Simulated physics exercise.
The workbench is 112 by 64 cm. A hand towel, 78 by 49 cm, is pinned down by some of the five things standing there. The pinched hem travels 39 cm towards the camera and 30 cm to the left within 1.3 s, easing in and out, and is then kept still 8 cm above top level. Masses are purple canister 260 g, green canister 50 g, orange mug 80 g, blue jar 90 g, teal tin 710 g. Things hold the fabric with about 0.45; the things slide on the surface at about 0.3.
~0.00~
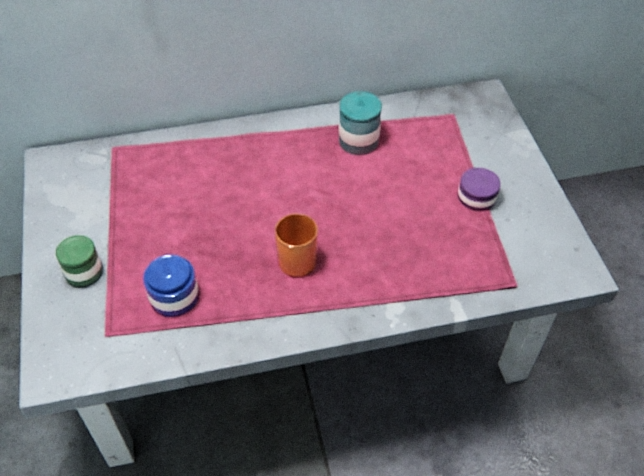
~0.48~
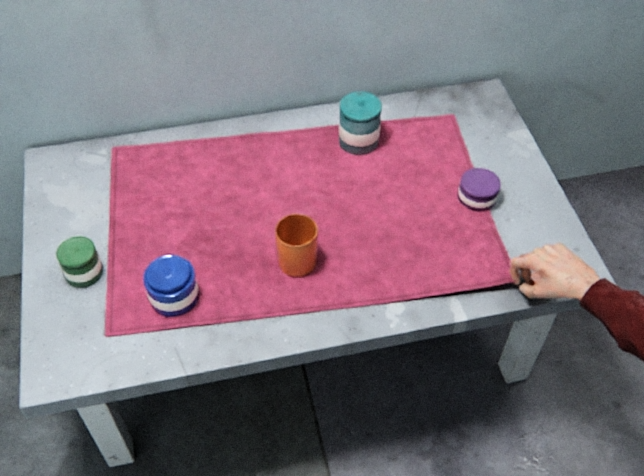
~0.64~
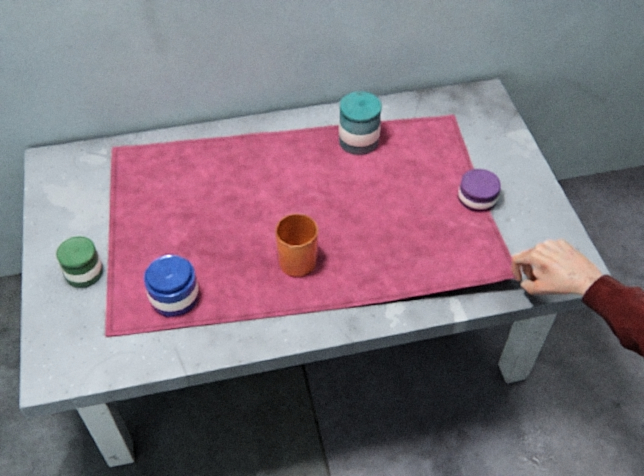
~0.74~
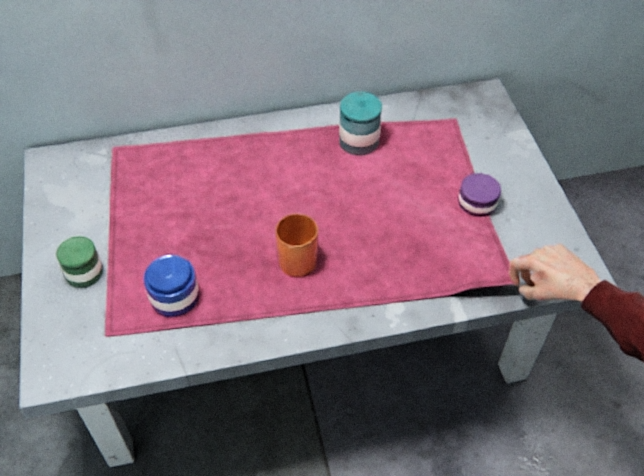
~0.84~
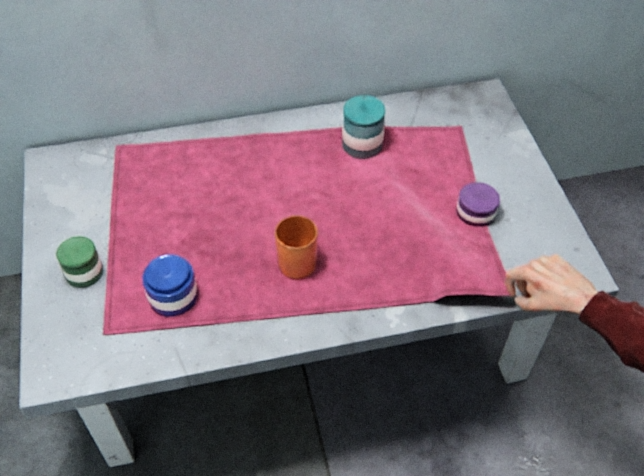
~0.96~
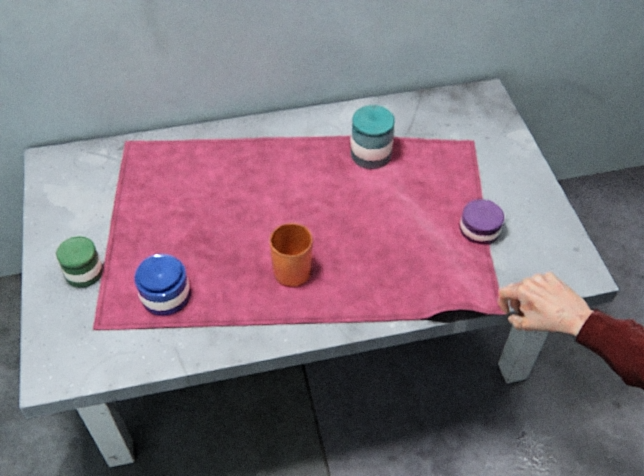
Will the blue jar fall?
Result: Blue jar stays on.
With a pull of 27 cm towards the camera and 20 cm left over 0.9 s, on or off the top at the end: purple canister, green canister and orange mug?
Then: Purple canister falls off, green canister stays up, orange mug stays up.
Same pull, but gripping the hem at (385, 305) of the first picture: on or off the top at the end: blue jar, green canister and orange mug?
In that case: Blue jar drops off, green canister remains, orange mug drops off.
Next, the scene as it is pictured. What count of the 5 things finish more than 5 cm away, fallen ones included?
I count 3.
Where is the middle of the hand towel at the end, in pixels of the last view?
Near (328, 309).
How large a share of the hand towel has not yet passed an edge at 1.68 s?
Some 70 per cent of it.
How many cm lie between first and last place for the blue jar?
About: Blue jar 4 cm.
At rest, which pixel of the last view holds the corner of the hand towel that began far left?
Near (247, 158).
At 1.2 s, 95 % of the hand towel is still over the top; blue jar 4 cm off its start, purple canister 21 cm off its start, teal tin 15 cm off its start.
At 1.4 s, 85 % of the hand towel is still over the top; blue jar 4 cm off its start, purple canister 37 cm off its start, teal tin 26 cm off its start.
At 1.7 s, 70 % of the hand towel is still over the top; blue jar 4 cm off its start at (149, 269), purple canister over the edge, teal tin 38 cm off its start at (426, 238).
At 1.9 s, 65 % of the hand towel is still over the top; blue jar 3 cm off its start, purple canister over the edge, teal tin 42 cm off its start.
At 3.5 s, 60 % of the hand towel is still over the top; blue jar 5 cm off its start at (160, 293), purple canister over the edge, orange mug over the edge, teal tin 43 cm off its start at (429, 260).
